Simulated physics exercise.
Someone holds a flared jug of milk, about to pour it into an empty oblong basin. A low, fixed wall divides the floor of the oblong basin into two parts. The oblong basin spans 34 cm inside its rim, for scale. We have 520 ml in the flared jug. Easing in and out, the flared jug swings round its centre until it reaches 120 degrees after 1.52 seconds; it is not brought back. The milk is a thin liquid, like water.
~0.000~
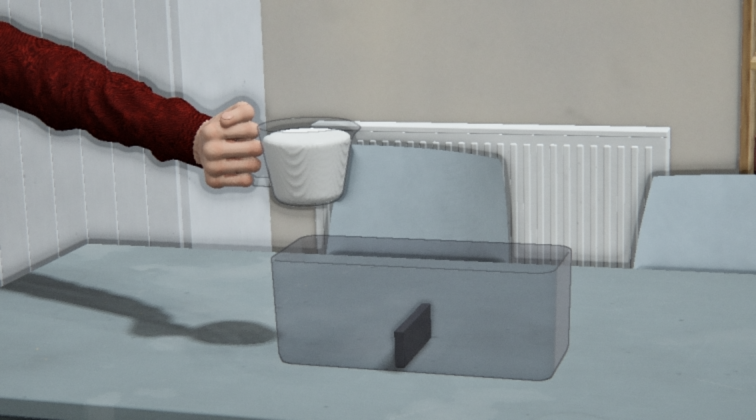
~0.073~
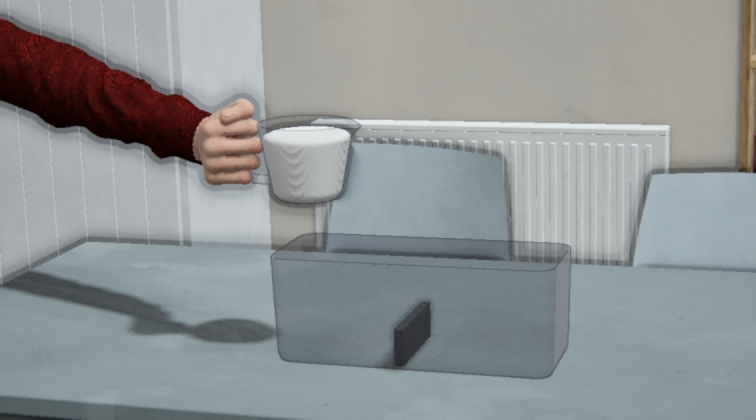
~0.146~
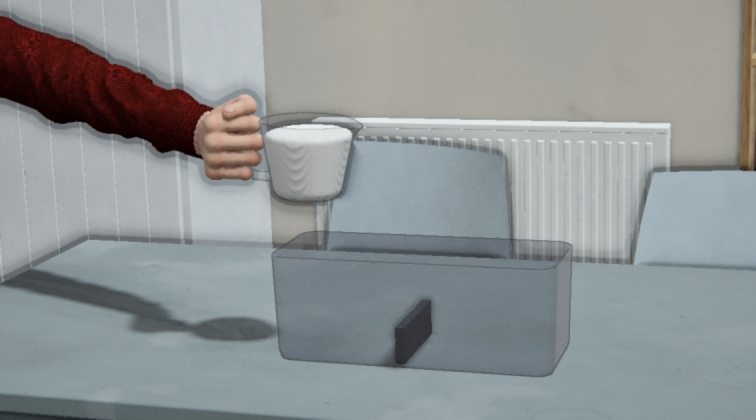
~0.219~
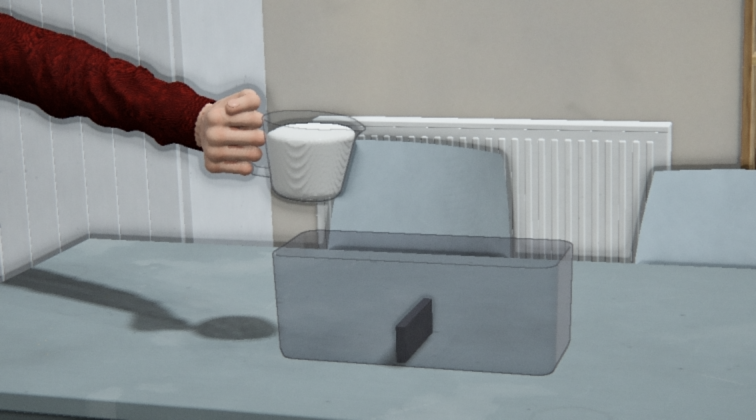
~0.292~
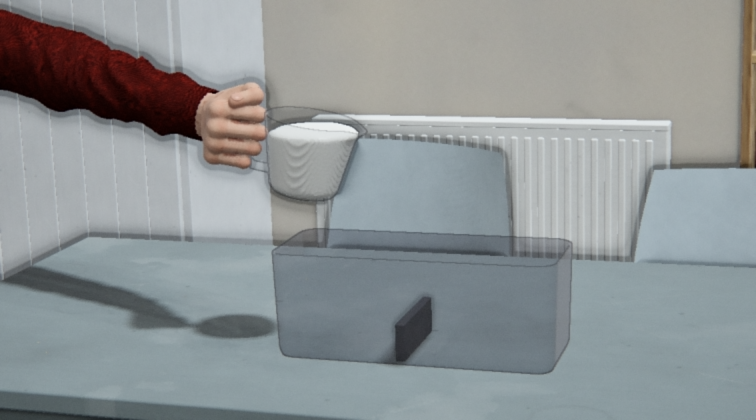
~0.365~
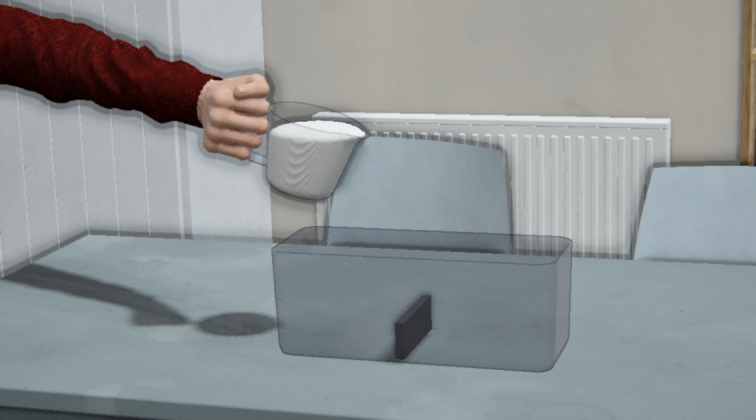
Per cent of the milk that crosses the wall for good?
52 per cent.
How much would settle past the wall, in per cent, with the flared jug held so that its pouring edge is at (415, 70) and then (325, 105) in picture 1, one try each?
95 and 5 %.
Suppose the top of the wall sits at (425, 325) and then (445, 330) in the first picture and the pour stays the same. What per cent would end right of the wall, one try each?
Some 30 in a hundred, then some 10 in a hundred.
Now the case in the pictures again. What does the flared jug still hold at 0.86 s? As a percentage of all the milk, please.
Around 50 in a hundred.
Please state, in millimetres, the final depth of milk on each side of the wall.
Left roughly 14 mm; right roughly 12 mm.
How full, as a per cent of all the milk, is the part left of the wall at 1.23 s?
I'd put it near 44 percent.
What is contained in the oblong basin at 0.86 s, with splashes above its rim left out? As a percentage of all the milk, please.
Roughly 28 percent of it.
After 0.86 s the tilt is 72° and 51 per cent is still to pour, 5 is left of the wall and 24 right of it.
After 1.23 s the tilt is 109° and 2 per cent is still to pour, 44 is left of the wall and 51 right of it.
After 1.61 s the tilt is 120° and 0 per cent is still to pour, 48 is left of the wall and 51 right of it.
After 2.02 s the tilt is 120° and 0 per cent is still to pour, 48 is left of the wall and 52 right of it.
In the end 48 per cent lies left of the wall, 52 right of it and 0 outside.
